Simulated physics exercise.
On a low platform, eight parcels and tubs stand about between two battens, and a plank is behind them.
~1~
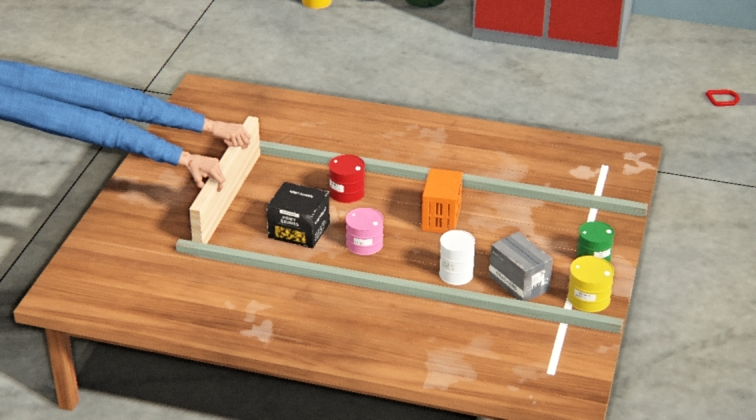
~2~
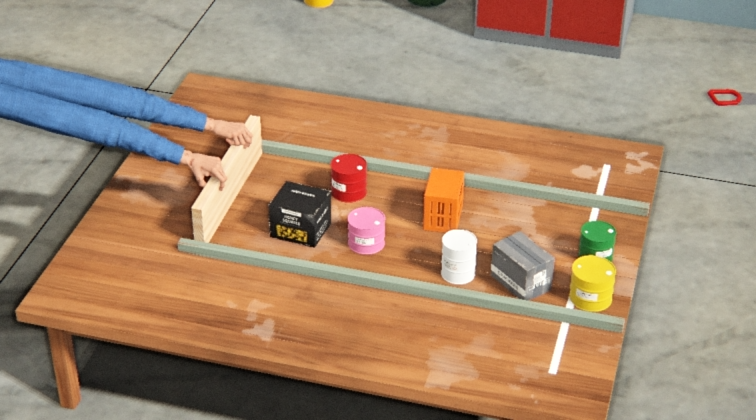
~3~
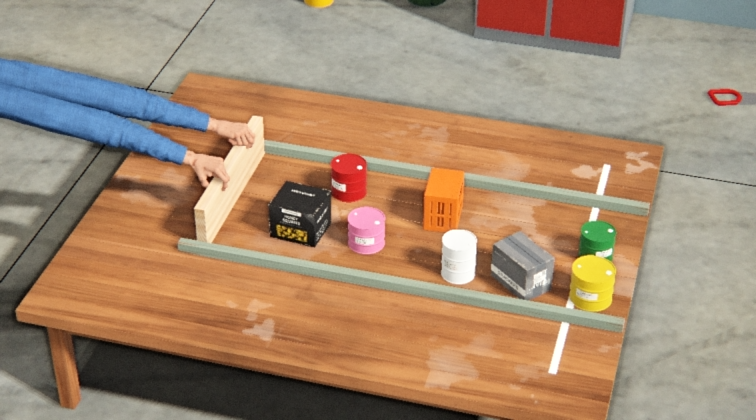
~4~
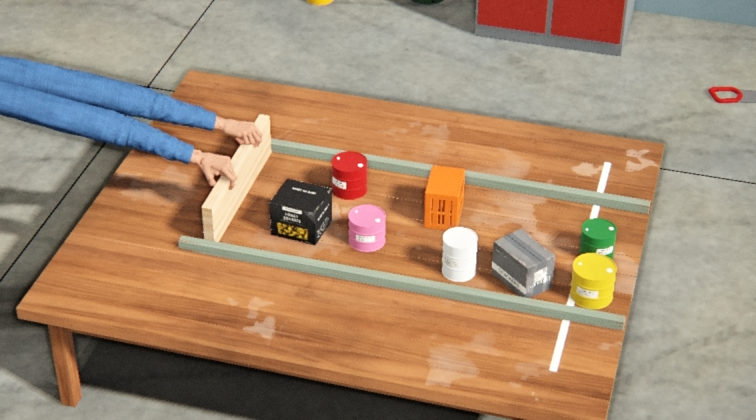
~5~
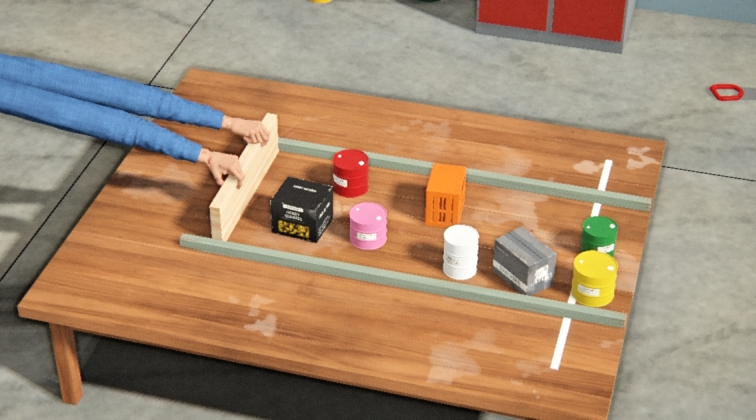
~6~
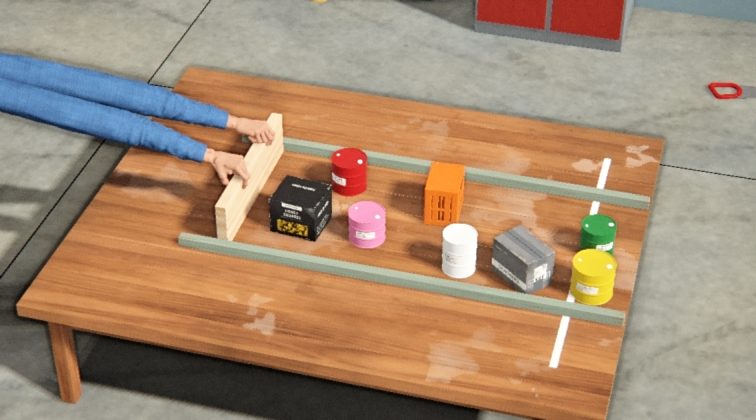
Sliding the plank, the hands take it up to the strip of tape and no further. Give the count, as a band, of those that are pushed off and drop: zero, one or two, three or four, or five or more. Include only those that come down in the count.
The number sent down is middling, three or four.
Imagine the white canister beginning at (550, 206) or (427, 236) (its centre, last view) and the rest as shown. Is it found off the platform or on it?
In that order: Ends up off, then keeps its place.
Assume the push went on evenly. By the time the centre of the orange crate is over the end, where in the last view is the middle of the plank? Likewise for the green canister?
With the orange crate it sits around (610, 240), with the green canister around (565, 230).
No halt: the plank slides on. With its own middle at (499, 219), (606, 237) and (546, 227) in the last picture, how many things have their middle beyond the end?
Per position: 0 / 4 / 1.
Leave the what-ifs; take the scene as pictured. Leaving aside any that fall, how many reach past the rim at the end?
Counting them gives 0.
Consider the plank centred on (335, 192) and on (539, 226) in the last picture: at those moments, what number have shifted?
Tally: 3; 8.
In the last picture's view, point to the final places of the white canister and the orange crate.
The first one ends at (590, 283), the second at (613, 231).
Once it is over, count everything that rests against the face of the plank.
4 in contact.
A little later, none off yet; yellow canister at rest near (593, 277); green canister at rest near (598, 238); grey parcel at rest near (523, 260).
Next, none off yet; yellow canister moving near (597, 278); green canister at rest near (598, 238); grey parcel shifted about its own width near (555, 271).
When it is over, the number that fall off is three or four; down, pink canister, grey parcel, green canister and yellow canister.
